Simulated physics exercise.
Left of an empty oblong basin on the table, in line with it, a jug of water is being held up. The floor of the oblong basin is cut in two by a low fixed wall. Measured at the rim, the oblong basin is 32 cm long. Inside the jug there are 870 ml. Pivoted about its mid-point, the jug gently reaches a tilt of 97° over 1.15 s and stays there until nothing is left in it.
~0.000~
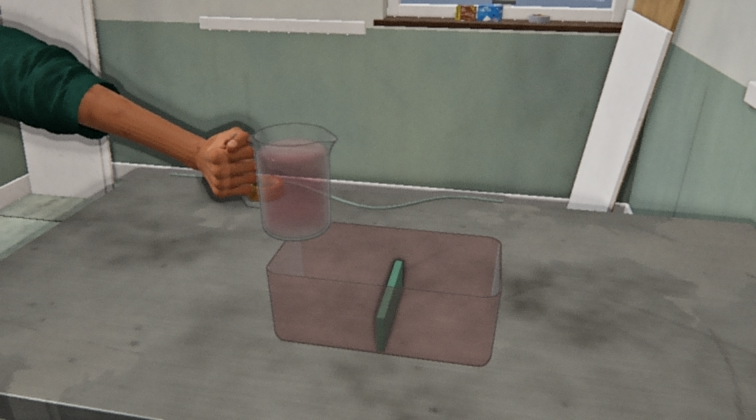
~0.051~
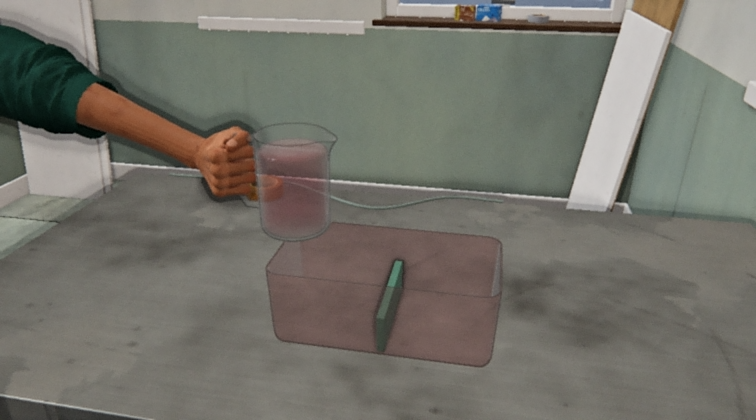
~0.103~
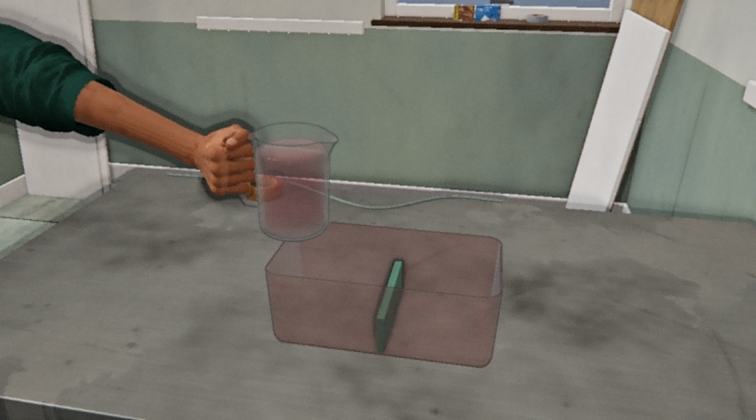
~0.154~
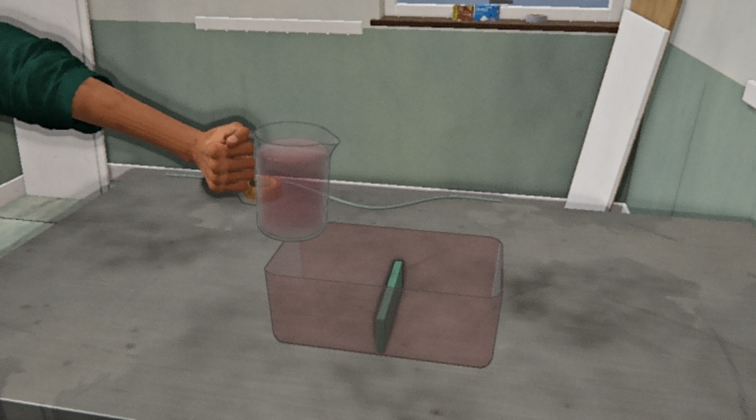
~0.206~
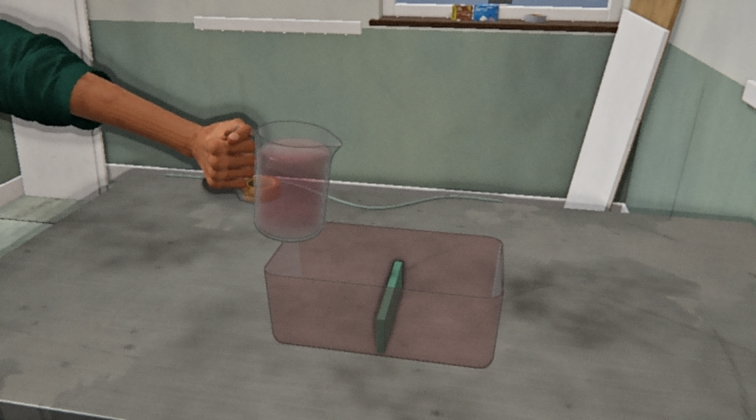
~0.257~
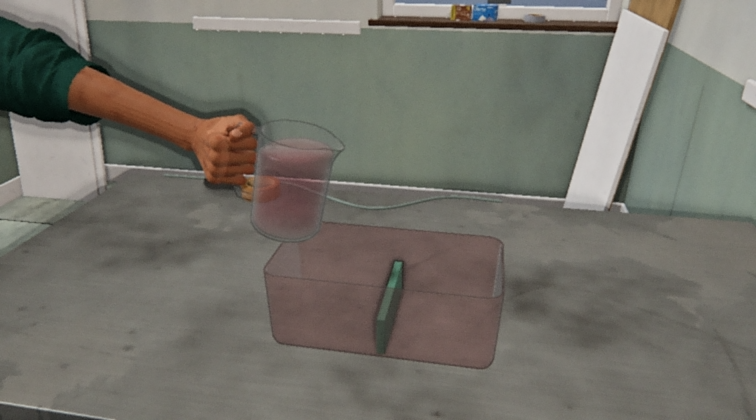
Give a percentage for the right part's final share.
My figure is 58 %.
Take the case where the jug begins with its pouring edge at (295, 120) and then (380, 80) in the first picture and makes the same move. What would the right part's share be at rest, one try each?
5 then 90 %.
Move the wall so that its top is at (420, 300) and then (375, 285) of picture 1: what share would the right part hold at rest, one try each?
One try each: Around 5 percent and then around 90 percent.
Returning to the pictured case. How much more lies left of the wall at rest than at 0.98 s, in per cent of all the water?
34 %.
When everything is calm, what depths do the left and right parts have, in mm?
The left ends up at roughly 14 mm, with the right at roughly 22 mm.
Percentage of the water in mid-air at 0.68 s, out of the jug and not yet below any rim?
Close to 10 in a hundred.
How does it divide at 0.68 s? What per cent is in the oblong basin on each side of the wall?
Lab note: Left near 0 %, right near 2.
After 0.68 s the tilt is 62° and 88 per cent is still to pour, 0 is left of the wall and 2 right of it.
After 0.98 s the tilt is 92° and 47 per cent is still to pour, 7 is left of the wall and 32 right of it.
After 1.30 s the tilt is 97° and 12 per cent is still to pour, 27 is left of the wall and 57 right of it.
After 1.65 s the tilt is 97° and 2 per cent is still to pour, 39 is left of the wall and 58 right of it.
In the end 42 per cent lies left of the wall, 58 right of it and 1 outside.
